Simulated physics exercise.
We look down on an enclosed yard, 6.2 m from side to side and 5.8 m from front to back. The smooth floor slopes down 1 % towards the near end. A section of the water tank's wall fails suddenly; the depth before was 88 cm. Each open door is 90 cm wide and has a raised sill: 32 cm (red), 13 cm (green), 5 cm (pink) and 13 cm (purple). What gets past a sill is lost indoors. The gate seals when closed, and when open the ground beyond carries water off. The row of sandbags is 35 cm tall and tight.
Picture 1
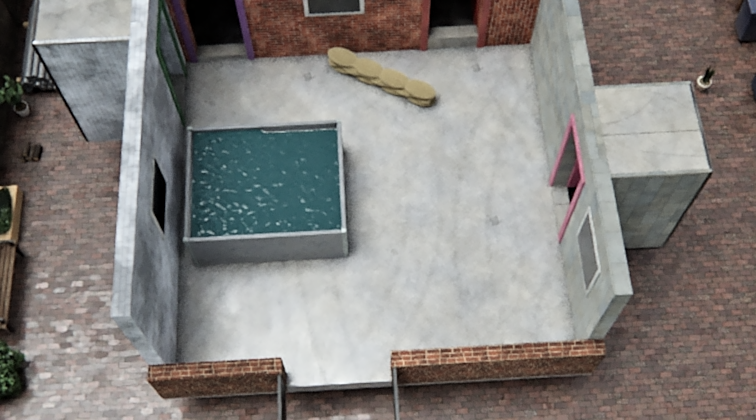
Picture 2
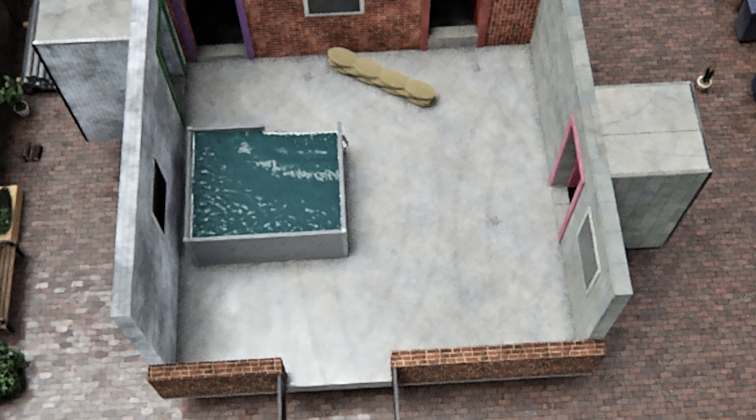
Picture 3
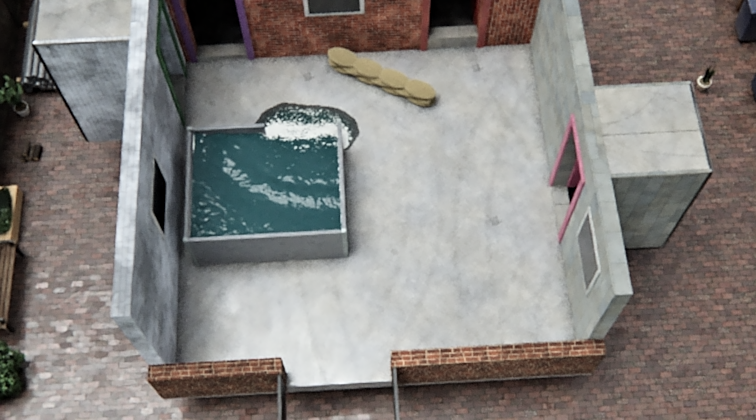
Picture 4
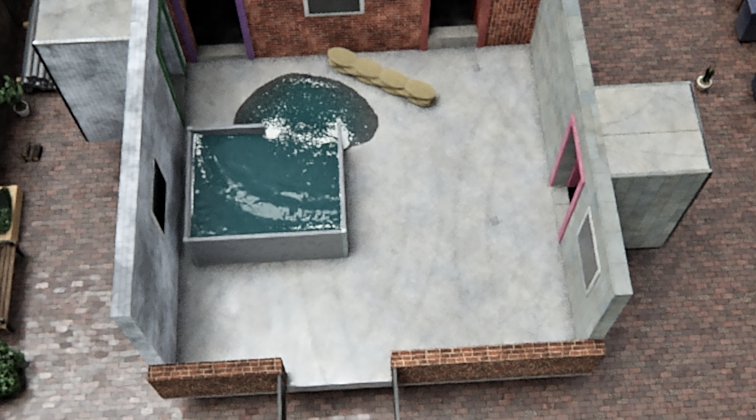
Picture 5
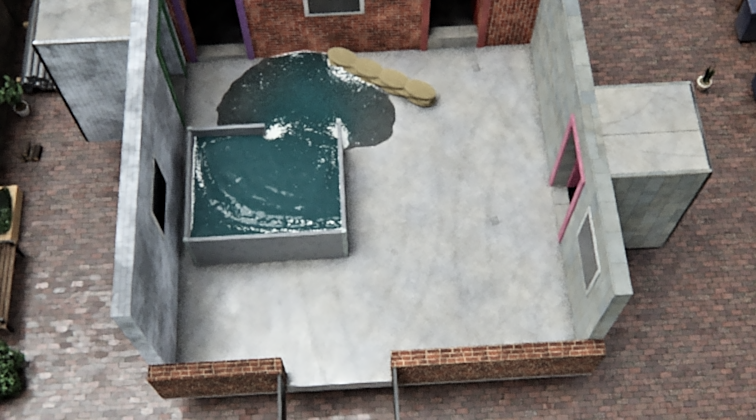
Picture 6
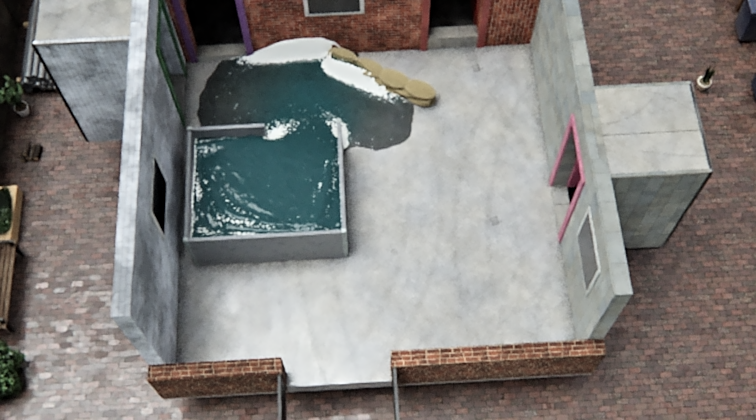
In a walled yard, water pours from the far side of a rectangular tank, spreading across the pale floor to the tan barrier and brick wall.
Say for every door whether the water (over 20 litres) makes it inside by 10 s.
Door by door: At the red door it stays under the limit; at the green door it exceeds the limit; at the pink door it goes over the limit; at the purple door it passes the limit.
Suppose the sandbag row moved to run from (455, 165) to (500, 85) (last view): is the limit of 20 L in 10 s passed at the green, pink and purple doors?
Against that limit: Green above, pink below, purple above.
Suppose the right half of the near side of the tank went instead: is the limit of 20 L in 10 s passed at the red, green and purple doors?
Against that limit: Red below, green below, purple below.
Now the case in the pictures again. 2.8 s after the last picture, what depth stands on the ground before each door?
In cm: Red 3, green 30, pink 10, purple 24.
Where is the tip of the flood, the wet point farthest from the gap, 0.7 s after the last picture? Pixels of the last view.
At about (467, 48).
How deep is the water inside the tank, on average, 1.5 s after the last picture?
About 45 cm.
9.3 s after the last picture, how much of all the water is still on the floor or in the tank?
About 78 per cent.
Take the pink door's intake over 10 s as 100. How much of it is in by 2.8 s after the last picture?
Some 10 per cent by then.
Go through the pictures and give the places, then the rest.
In the first picture, still water, 88 cm deep, in the water tank at (265, 181).
In the second picture, water pours out on the water tank's far side and has run 0.7 m, to (345, 145); typically 11 cm deep outside, 88 cm at the water tank's back.
In the third picture, water pours out on the water tank's far side and has run 1.0 m, to (271, 113); typically 14 cm deep outside, 88 cm at the water tank's back.
In the fourth picture, the front is at (291, 77), 1.6 m from the gap on the water tank's far side; 2.7 m2 of floor is under water; 86 cm left at the back of the water tank.
In the fifth picture, the front is at (274, 58), 2.0 m from the gap on the water tank's far side; 4.4 m2 of floor is under water; 78 cm left at the back of the water tank.
In the sixth picture, the front is at (230, 61), 2.4 m from the gap on the water tank's far side; 5.4 m2 of floor is under water; 74 cm left at the back of the water tank.
Then, 0.7 s after the last picture water covers 25 % of the floor and is deepest (58 cm) near (318, 64); red door 2 cm at the sill, 0 L in, green door 13 cm at the sill, 0 L in, pink door not reached, purple door 24 cm at the sill, 11 L in.
Then, 1.5 s after the last picture water covers 45 % of the floor and is deepest (50 cm) near (187, 63); red door 6 cm at the sill, 0 L in, green door 35 cm at the sill, 46 L in, pink door not reached, purple door 25 cm at the sill, 45 L in.
Then, 2.8 s after the last picture water covers 70 % of the floor and is deepest (36 cm) near (197, 62); red door 3 cm at the sill, 0 L in, green door 30 cm at the sill, 214 L in, pink door 10 cm at the sill, 11 L in, purple door 24 cm at the sill, 112 L in.
Then, 5.3 s after the last picture water covers 85 % of the floor and is deepest (24 cm) near (205, 150); red door 1 cm at the sill, 0 L in, green door 21 cm at the sill, 353 L in, pink door 10 cm at the sill, 49 L in, purple door 18 cm at the sill, 176 L in.
Then, 9.3 s after the last picture water covers 95 % of the floor and is deepest (20 cm) near (176, 378); red door 4 cm at the sill, 0 L in, green door 13 cm at the sill, 387 L in, pink door 11 cm at the sill, 109 L in, purple door 11 cm at the sill, 193 L in.
